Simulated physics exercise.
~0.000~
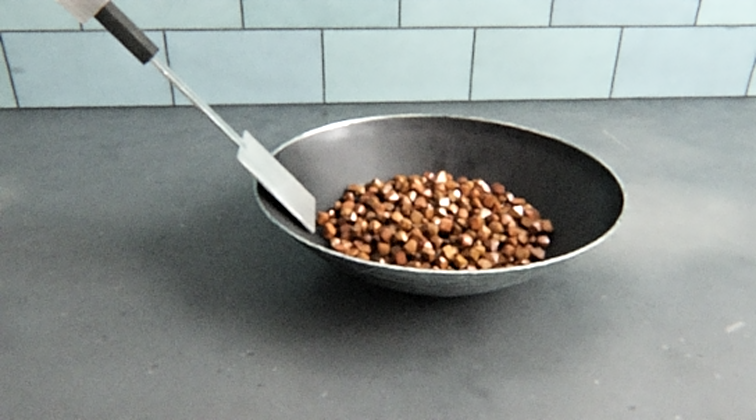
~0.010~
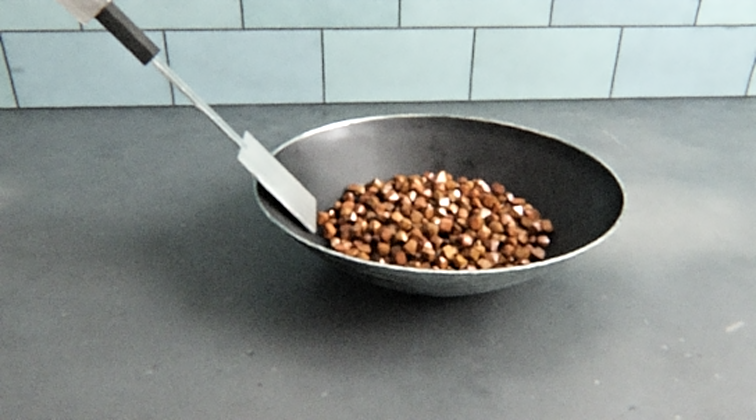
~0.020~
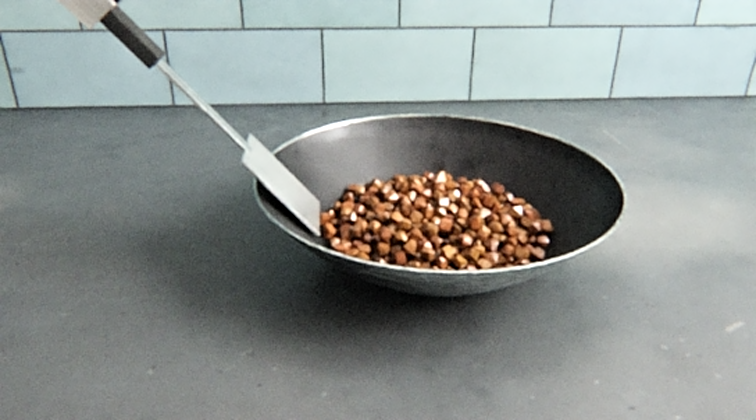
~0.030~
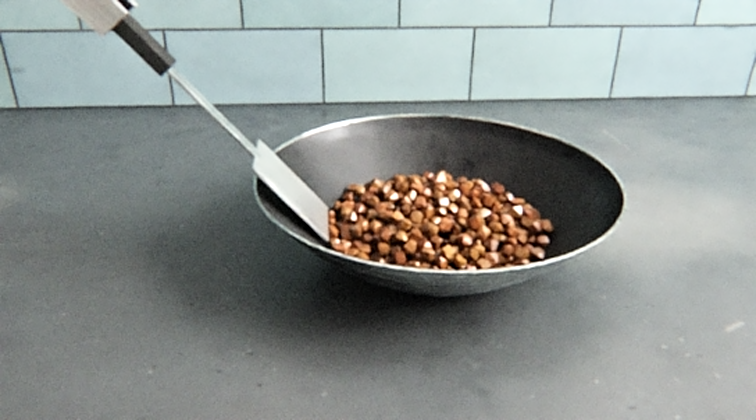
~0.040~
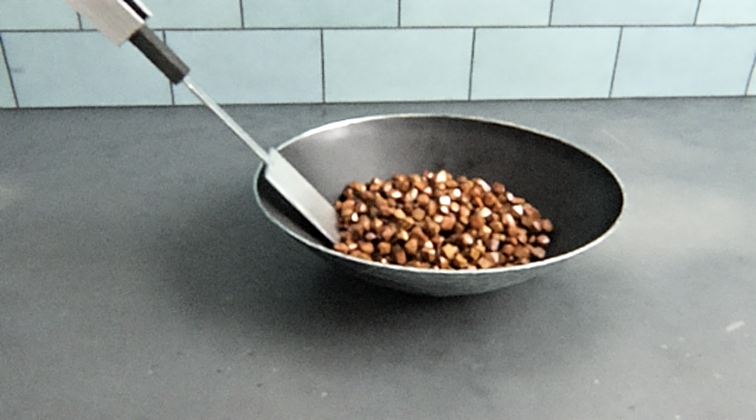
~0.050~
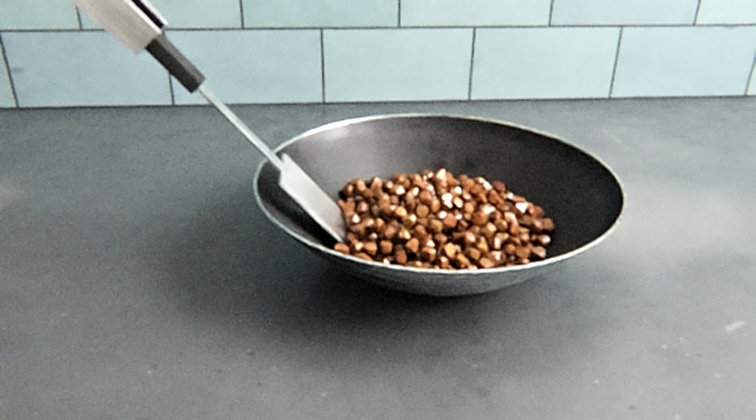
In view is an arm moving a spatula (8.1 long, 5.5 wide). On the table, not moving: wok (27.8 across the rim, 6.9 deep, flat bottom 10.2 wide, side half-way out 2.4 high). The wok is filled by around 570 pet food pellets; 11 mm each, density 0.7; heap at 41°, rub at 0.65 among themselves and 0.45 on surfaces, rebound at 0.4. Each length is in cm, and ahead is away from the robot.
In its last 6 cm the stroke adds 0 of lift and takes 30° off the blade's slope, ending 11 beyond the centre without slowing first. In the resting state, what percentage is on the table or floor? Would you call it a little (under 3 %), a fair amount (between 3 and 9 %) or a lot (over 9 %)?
A lot, over 9 %.
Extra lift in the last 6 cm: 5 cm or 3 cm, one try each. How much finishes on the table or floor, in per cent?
30 and 30 per cent.
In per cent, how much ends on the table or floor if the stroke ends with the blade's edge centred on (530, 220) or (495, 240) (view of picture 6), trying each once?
About 10 and 0 per cent.
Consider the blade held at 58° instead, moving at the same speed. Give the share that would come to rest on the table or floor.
It would be near 30 per cent.
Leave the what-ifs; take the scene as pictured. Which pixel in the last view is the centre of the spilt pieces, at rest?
Near pixel (705, 227).
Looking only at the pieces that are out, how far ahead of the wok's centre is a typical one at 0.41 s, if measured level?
Distance ahead of centre: Approx. 22 cm.
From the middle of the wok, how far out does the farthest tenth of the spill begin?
I'd estimate close to 35 centimetres.
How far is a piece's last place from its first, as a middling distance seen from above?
Somewhere about 3 centimetres, I'd say.
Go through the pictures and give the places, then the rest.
In the first frame, the spatula top edge at (241, 144), sloping 50°; upper third of the load around (436, 218), from x 320 to 545, top at y 180; 572 in the wok.
In the second frame, the spatula top edge at (241, 144), sloping 50°; upper third of the load around (435, 218), from x 320 to 545, top at y 180.
In the third frame, the spatula top edge at (246, 147), sloping 50°; upper third of the load around (435, 218), from x 325 to 545, top at y 175.
In the fourth frame, the spatula top edge at (255, 154), sloping 50°; upper third of the load around (435, 217), from x 330 to 545, top at y 175.
In the fifth frame, the spatula top edge at (269, 161), sloping 50°; upper third of the load around (435, 216), from x 340 to 545, top at y 175.
In the sixth frame, the spatula top edge at (282, 168), sloping 50°; upper third of the load around (439, 214), from x 340 to 545, top at y 175; 572 in the wok.
After 0.11 s, sloping 50°, highest piece 6 above the table; 572 in the wok.
After 0.18 s, sloping 45°, highest piece 8 above the table; 572 in the wok.
After 0.41 s, sloping 20°, highest piece 9 above the table; 427 in the wok, 79 on the table or floor, 66 on the blade or in flight.
After 1.46 s, sloping 20°, highest piece 8 above the table; 427 in the wok, 145 on the table or floor.
In the end, 427 in the wok, 145 on the table or floor. That is 25 % on the table or floor.
